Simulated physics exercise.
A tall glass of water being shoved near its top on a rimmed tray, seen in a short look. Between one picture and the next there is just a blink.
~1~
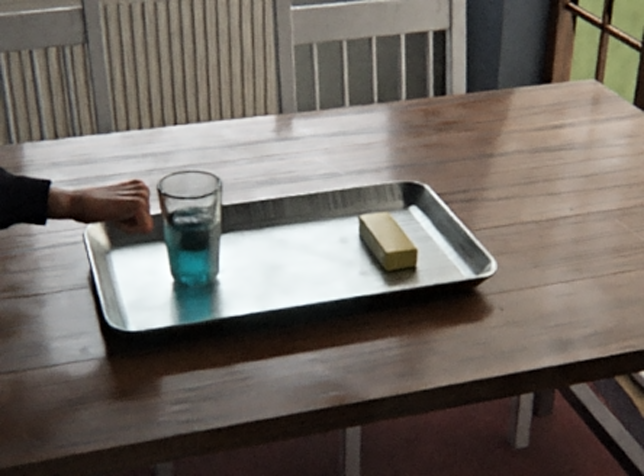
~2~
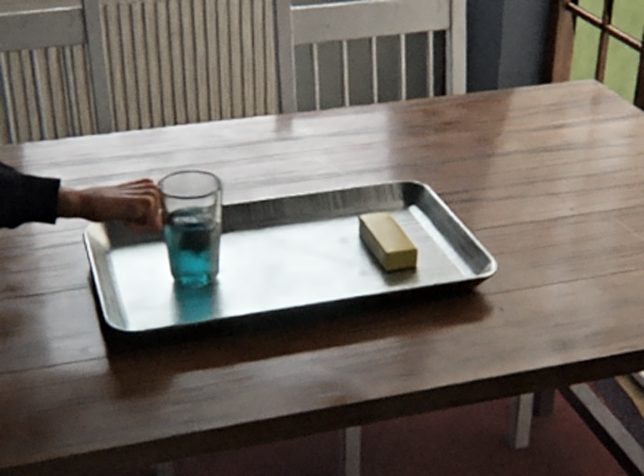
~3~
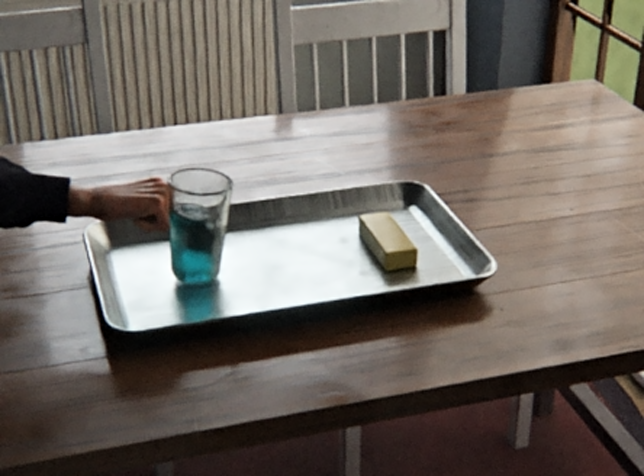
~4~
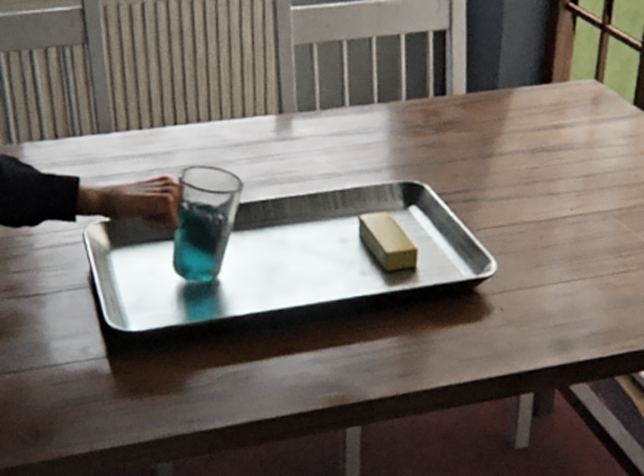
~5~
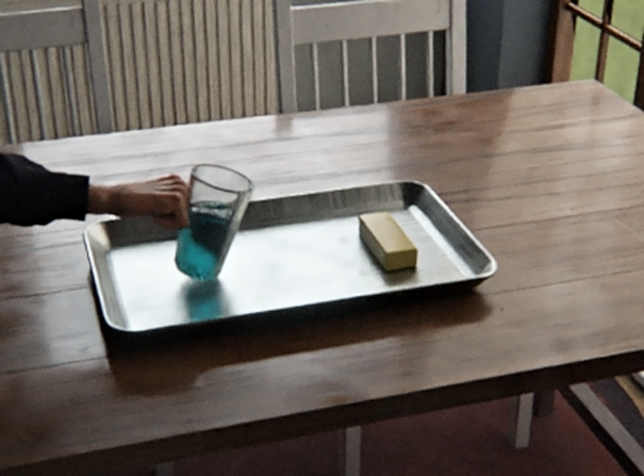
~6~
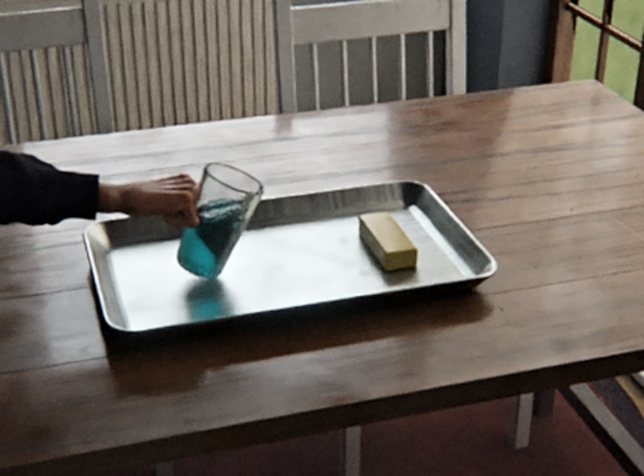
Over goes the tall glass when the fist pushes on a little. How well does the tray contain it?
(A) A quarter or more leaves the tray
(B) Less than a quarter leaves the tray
Answer: B.
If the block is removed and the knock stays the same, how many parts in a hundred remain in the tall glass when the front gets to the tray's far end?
About 60 percent.
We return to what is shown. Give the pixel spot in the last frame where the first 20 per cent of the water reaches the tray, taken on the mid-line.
Roughly the pixel (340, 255) on the tray.
A moment on, the tall glass is falling and 100 per cent is in the glass, 0 on the tray and 0 above or beyond its rim.
Next, the tall glass lies on its side and 94 per cent is in the glass, 5 on the tray and 1 above or beyond its rim.
Then the tall glass lies on its side and 52 per cent is in the glass, 38 on the tray and 10 above or beyond its rim.
Later the tall glass lies on its side and 26 per cent is in the glass, 68 on the tray and 5 above or beyond its rim.
At rest 96 per cent is held by tray and glass, 4 is off the tray.
